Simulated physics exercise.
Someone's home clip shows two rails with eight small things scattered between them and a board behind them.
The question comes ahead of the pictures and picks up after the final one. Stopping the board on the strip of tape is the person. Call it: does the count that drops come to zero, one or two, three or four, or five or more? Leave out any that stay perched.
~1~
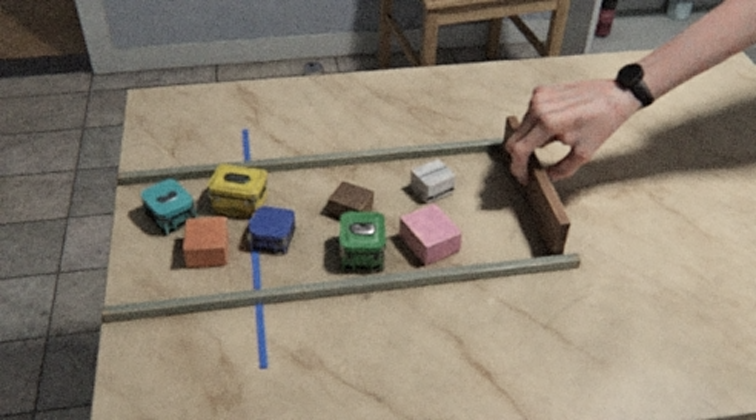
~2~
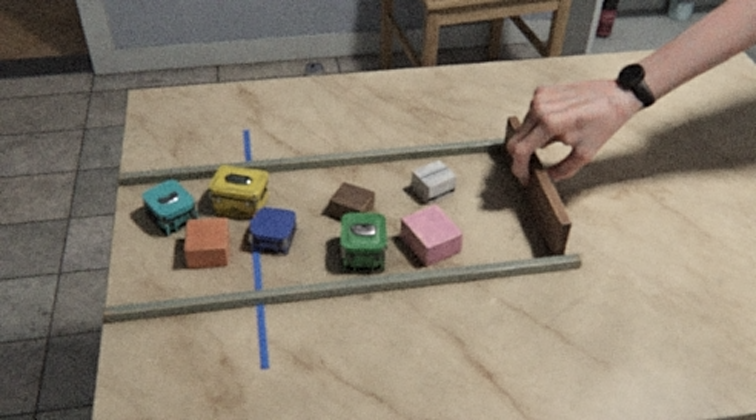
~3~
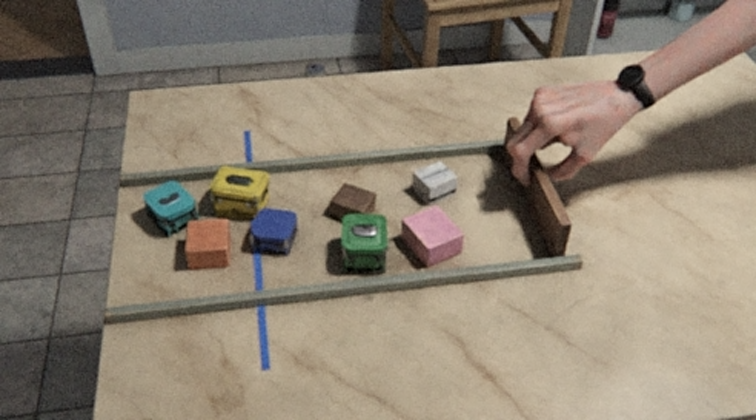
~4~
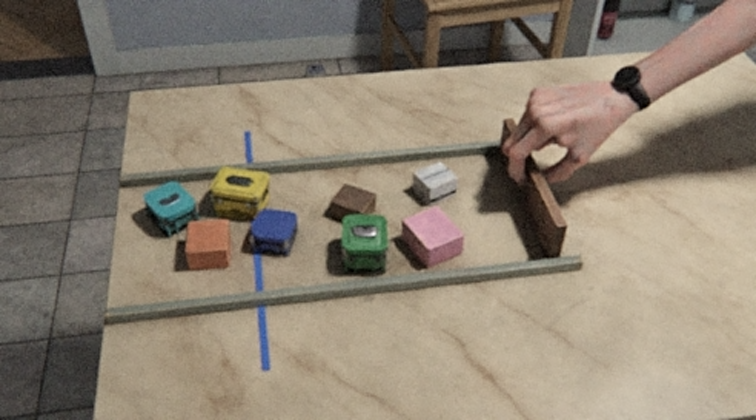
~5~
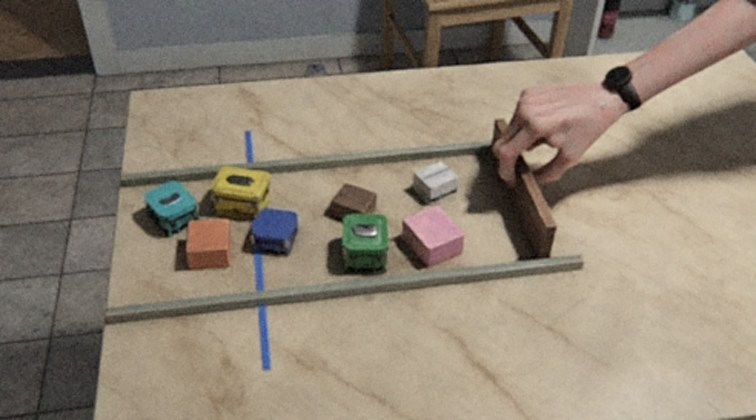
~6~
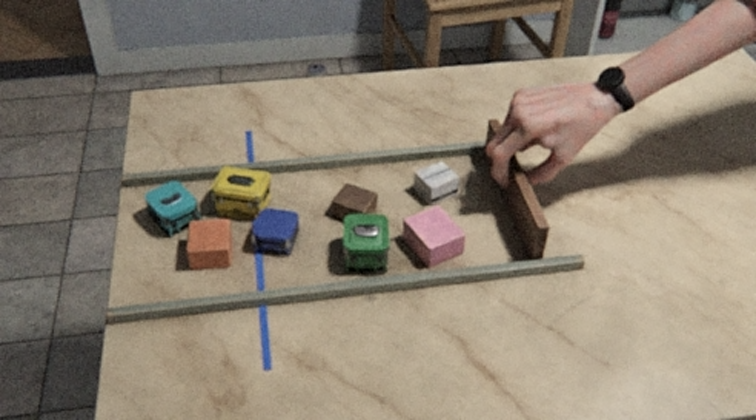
It comes to zero.
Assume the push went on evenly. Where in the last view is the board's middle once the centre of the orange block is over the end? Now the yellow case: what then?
About (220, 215), and (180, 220) for the other.
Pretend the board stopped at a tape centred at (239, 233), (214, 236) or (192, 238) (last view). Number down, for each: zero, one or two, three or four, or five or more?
Falls: None at all; just one or two; either one or two.
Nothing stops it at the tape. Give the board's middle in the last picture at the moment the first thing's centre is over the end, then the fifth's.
First roughly (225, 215), later roughly (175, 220).
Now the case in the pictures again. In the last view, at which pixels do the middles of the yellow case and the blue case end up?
Result: One at about (194, 199), the other at about (195, 231).
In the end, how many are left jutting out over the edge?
So the number is 0.
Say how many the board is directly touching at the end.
It is in contact with 3.
Soon after, none off yet; turquoise case at rest near (173, 209); orange block at rest near (210, 244); yellow case at rest near (243, 193).
After that, none off yet; turquoise case at rest near (173, 209); orange block moving near (204, 243); yellow case at rest near (243, 193).
In the end, the number that fall off is zero.
